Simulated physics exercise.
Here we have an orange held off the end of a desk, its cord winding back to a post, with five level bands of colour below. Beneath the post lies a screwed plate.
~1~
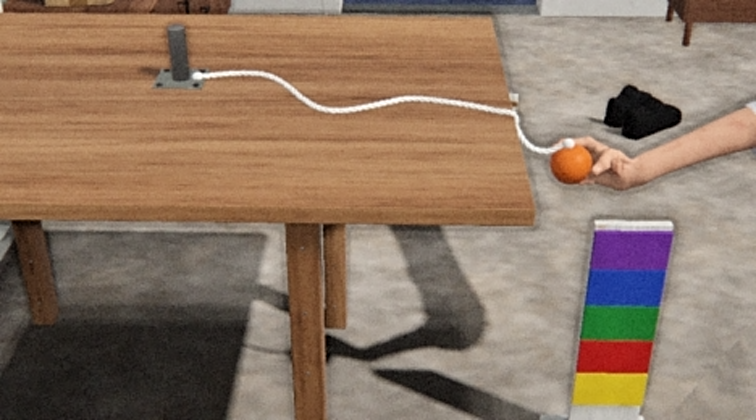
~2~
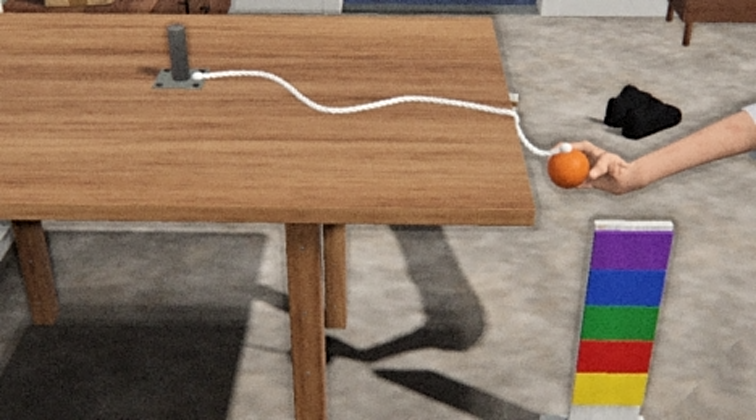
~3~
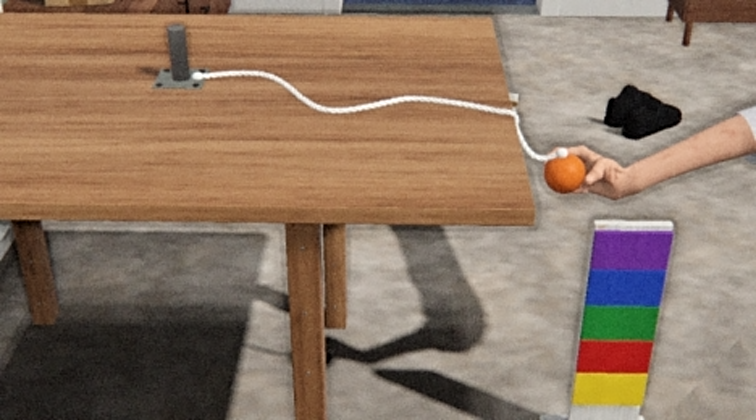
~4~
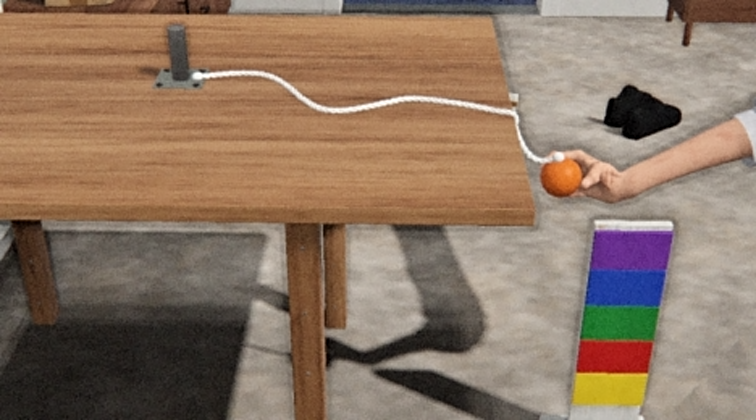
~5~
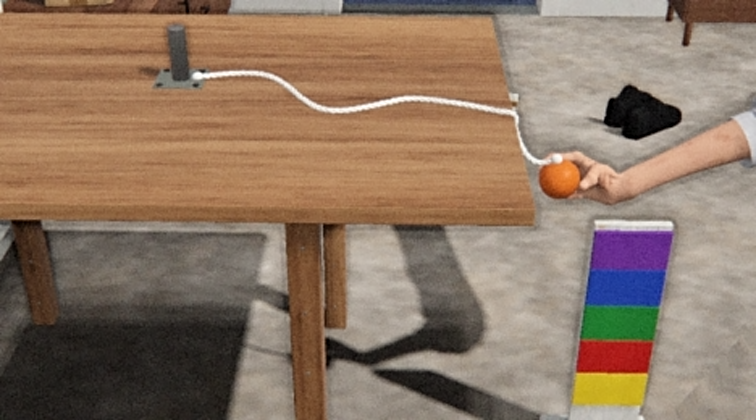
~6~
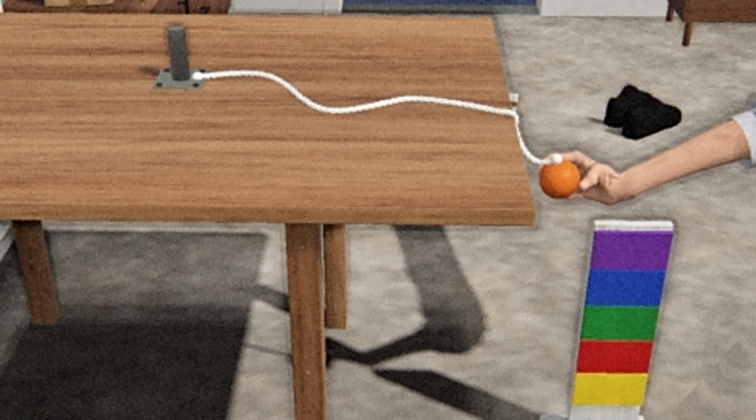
A hand holding an orange ball just past the right edge of a wooden table drifts slightly down and to the left, then stays still, seen from a fixed, slightly raised view. A white cord winds across the tabletop from a grey post on a plate to the ball. Below stands a panel banded purple, blue, green, red and yellow, with a black object on the grey floor behind.
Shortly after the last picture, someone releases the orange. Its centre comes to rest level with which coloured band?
With the purple one.
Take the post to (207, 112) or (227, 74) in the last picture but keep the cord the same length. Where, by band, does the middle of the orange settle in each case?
Result 1: Blue. Result 2: Blue.
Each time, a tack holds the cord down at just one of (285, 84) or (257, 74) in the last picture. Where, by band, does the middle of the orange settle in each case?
First try purple, second try purple.
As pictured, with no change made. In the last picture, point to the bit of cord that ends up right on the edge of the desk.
Pixel (467, 105) or thereabouts.
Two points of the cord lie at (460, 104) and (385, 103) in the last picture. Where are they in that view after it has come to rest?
They end up at (507, 110) and (428, 102).
Soon after, orange near (513, 237); level with purple.
Then, orange near (495, 241); level with purple.
At rest, orange near (503, 245); level with purple. At purple.
